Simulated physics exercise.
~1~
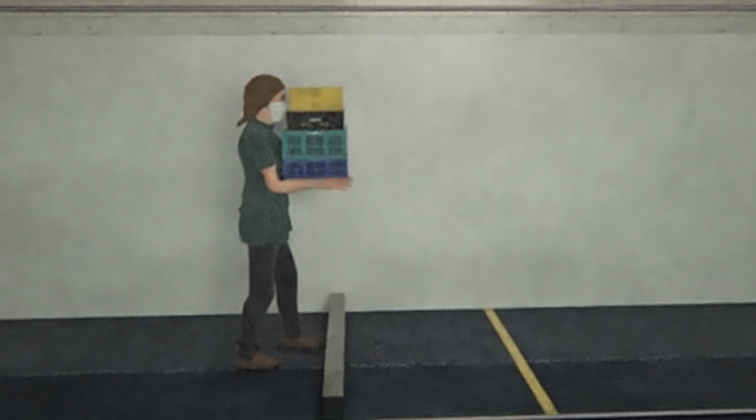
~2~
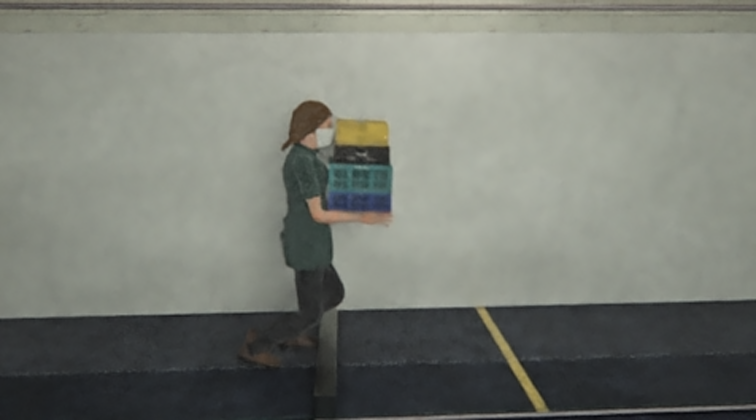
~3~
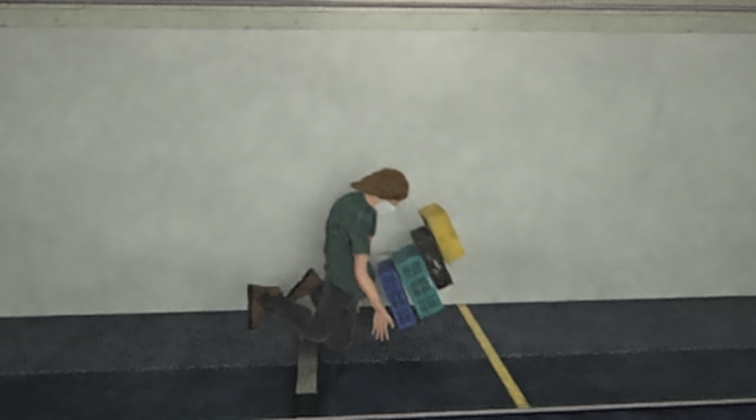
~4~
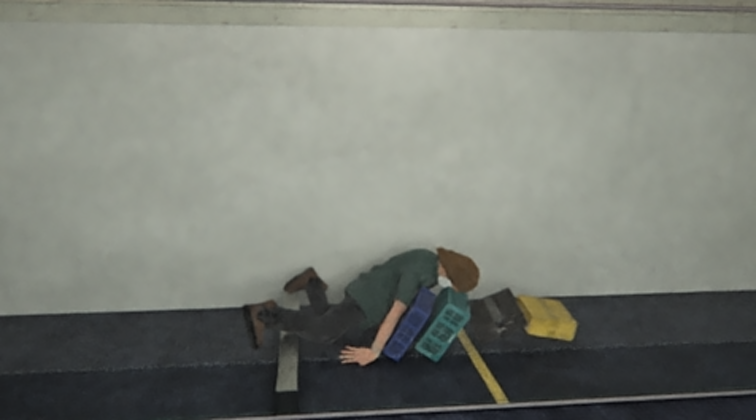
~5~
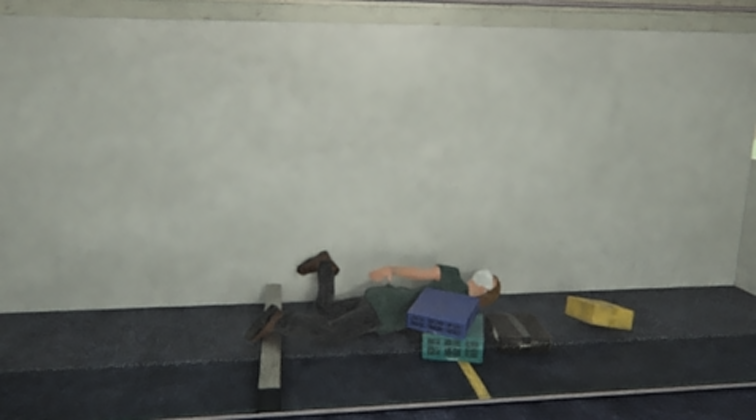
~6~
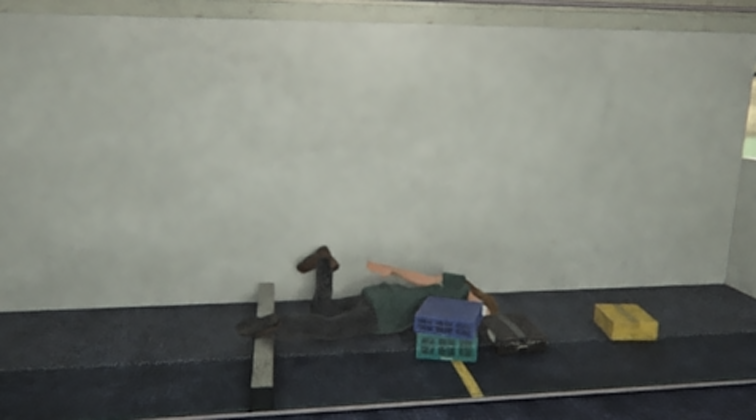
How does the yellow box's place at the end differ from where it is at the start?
At the start the yellow box is on top of the stack held on the person's forearms. At the end it lies by itself on the floor, well to the right of the yellow line and the other boxes.
